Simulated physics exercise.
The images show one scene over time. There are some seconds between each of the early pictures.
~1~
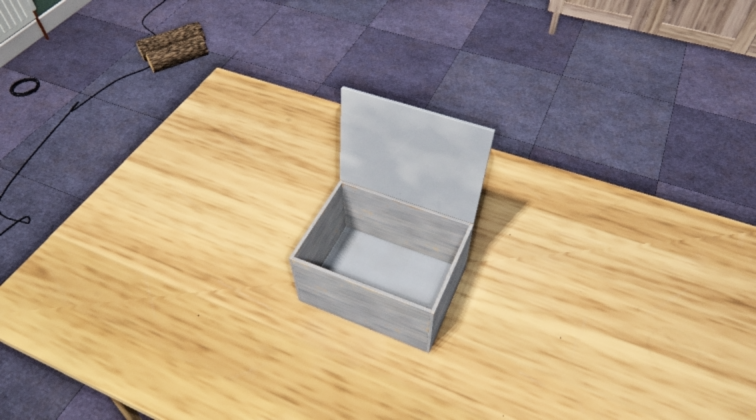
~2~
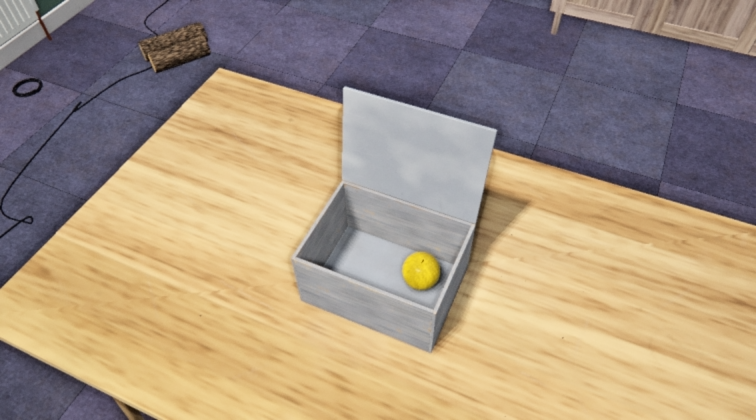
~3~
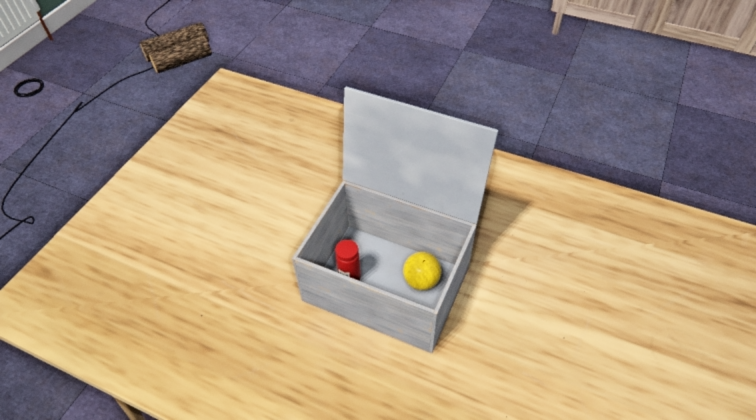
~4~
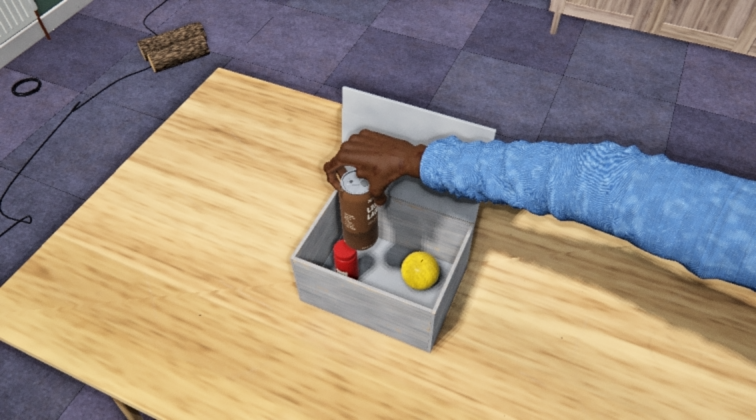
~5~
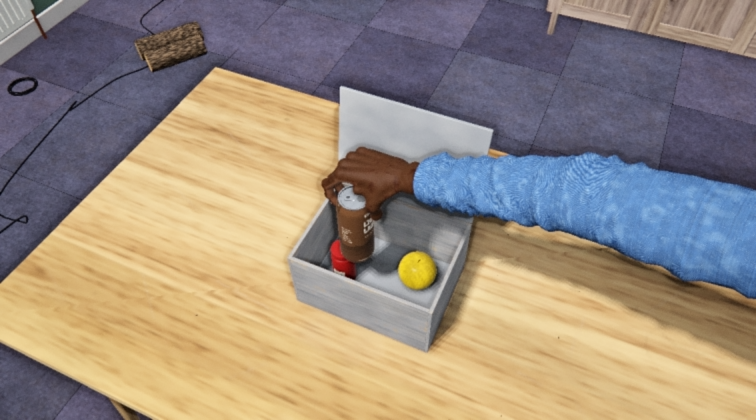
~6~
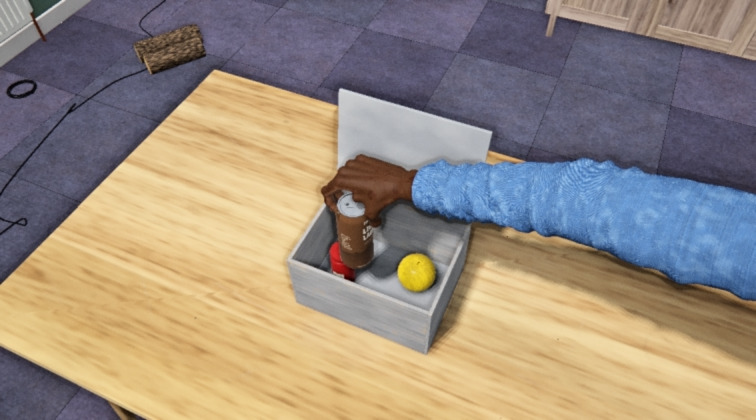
A brown-skinned hand in a blue sleeve reaches in from the right and lowers a brown can into an open grey box on a light wooden table, seen from above in a room with purple-grey carpet tiles. Before this, the empty box gains a yellow round fruit at its right, then a red shaker at its left. The view stays nearly still.
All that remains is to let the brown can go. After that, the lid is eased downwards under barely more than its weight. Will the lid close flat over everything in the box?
Yes.
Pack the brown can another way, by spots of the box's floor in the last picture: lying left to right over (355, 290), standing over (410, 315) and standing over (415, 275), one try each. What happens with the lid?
Try one: Closed. Try two: Not closed. Try three: Closed.
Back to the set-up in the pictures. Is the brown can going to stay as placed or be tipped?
Looking at the last picture, it sits at an angle.
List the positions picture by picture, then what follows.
In the first picture, the last thing is not in view yet.
In the second picture, the last thing is not in view yet.
In the third picture, the last thing is not in view yet; red shaker (348, 263).
The fourth picture shows on its way; brown can (359, 212); red shaker (347, 263).
The fifth picture shows on its way; brown can (356, 226).
The sixth picture shows in place under the hand; brown can (356, 233).
Then, 0.40 s later than the last frame, brown can on its side near (397, 293).
Then, 1.50 s later than the last frame, lid 64° above the rim; brown can on its side near (388, 308).
Then, 2.10 s later than the last frame, lid 19° above the rim; brown can on its side near (388, 308).
When it is over, lid shut; lying over in the box, brown can; the other 2 as before. End places, in pixels of the last picture, brown can near (388, 308).
